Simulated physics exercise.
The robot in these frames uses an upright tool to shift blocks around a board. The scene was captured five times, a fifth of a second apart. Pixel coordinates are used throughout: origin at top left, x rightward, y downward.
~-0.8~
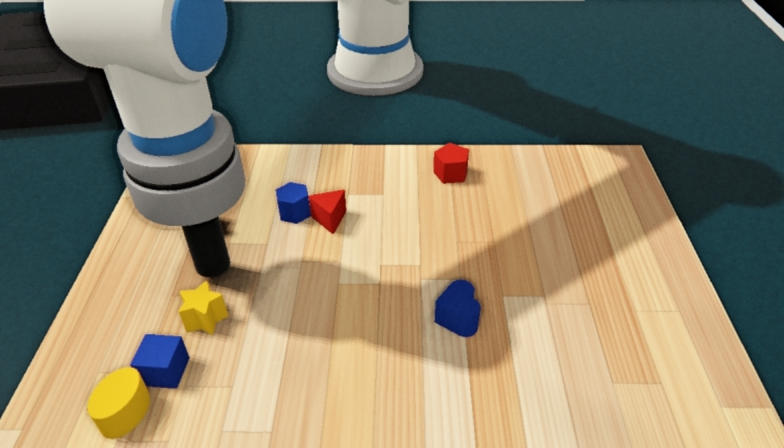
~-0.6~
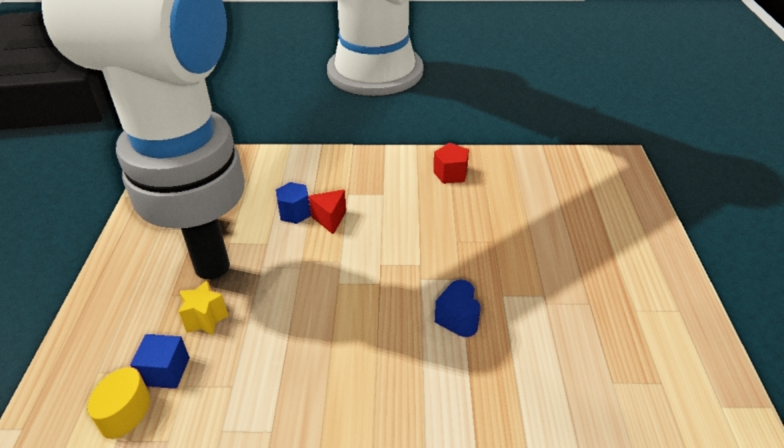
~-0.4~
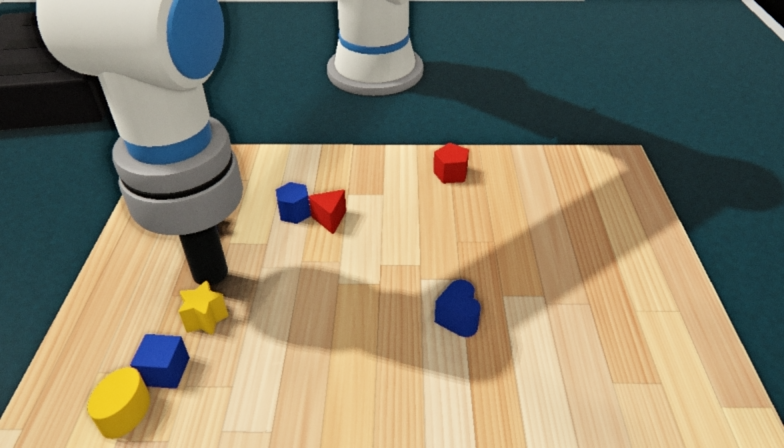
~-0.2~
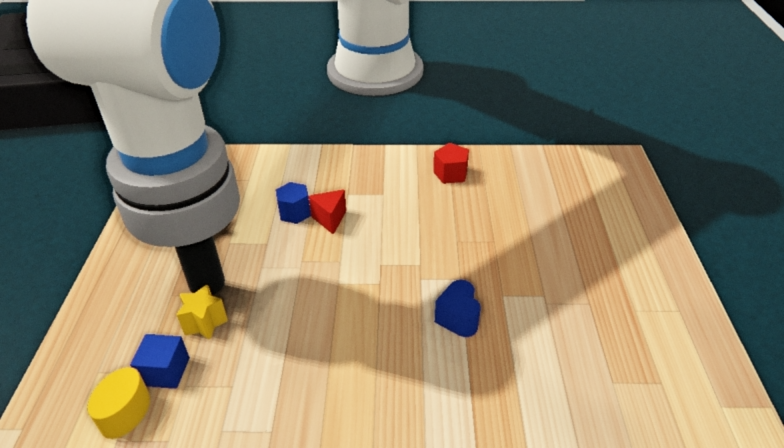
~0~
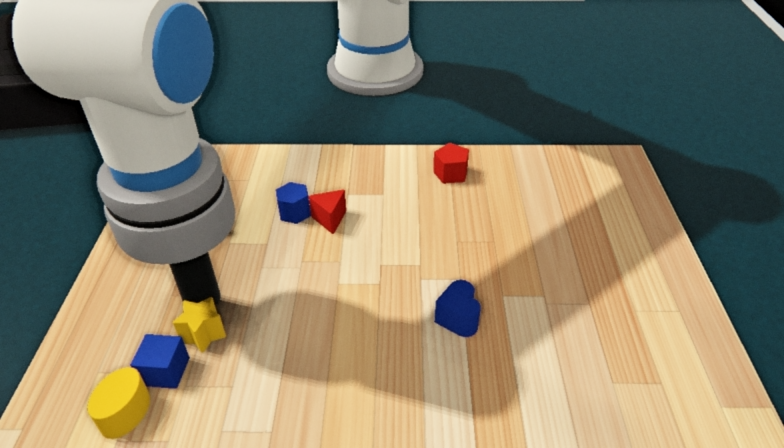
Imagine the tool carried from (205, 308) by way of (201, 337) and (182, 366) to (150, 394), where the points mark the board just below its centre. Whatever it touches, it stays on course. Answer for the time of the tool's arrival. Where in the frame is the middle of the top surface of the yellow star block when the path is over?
I think it will end close to (199, 365).
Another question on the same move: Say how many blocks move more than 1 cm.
My guess is at least three.
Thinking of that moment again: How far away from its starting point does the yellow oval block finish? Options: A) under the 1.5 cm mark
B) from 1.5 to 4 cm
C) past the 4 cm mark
C - past the 4 cm mark.
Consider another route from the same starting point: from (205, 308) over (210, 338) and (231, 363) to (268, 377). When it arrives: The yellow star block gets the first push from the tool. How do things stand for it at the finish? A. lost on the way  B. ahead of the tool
(A)
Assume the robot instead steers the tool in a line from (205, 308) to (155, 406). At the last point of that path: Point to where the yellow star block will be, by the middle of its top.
Its top centre is at about (199, 359).
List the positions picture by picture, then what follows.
In the first picture, lower end of the tool (213, 265), tops of blocks, yellow oval block (114, 392), blue square (156, 350), yellow star block (199, 298).
In the second picture, tool (213, 267), blocks as before.
In the third picture, tool (211, 274), blocks as before.
In the fourth picture, tool (207, 284), yellow star block (197, 301).
In the fifth picture, tool (202, 299), yellow oval block (114, 392), blue square (156, 350), yellow star block (196, 313).
What follows on the original path. One third of the way, tool (197, 328); blue square (153, 362), turned 45° clockwise; yellow star block (198, 342).
Two thirds of the way, tool (178, 358); yellow oval block (95, 408); blue square (141, 376), turned 40° clockwise; yellow star block (200, 362), turned 45° anticlockwise.
At the end, tool (146, 385); yellow oval block (57, 442); blue square (106, 406), turned 35° clockwise; yellow star block (199, 365), turned 60° anticlockwise.
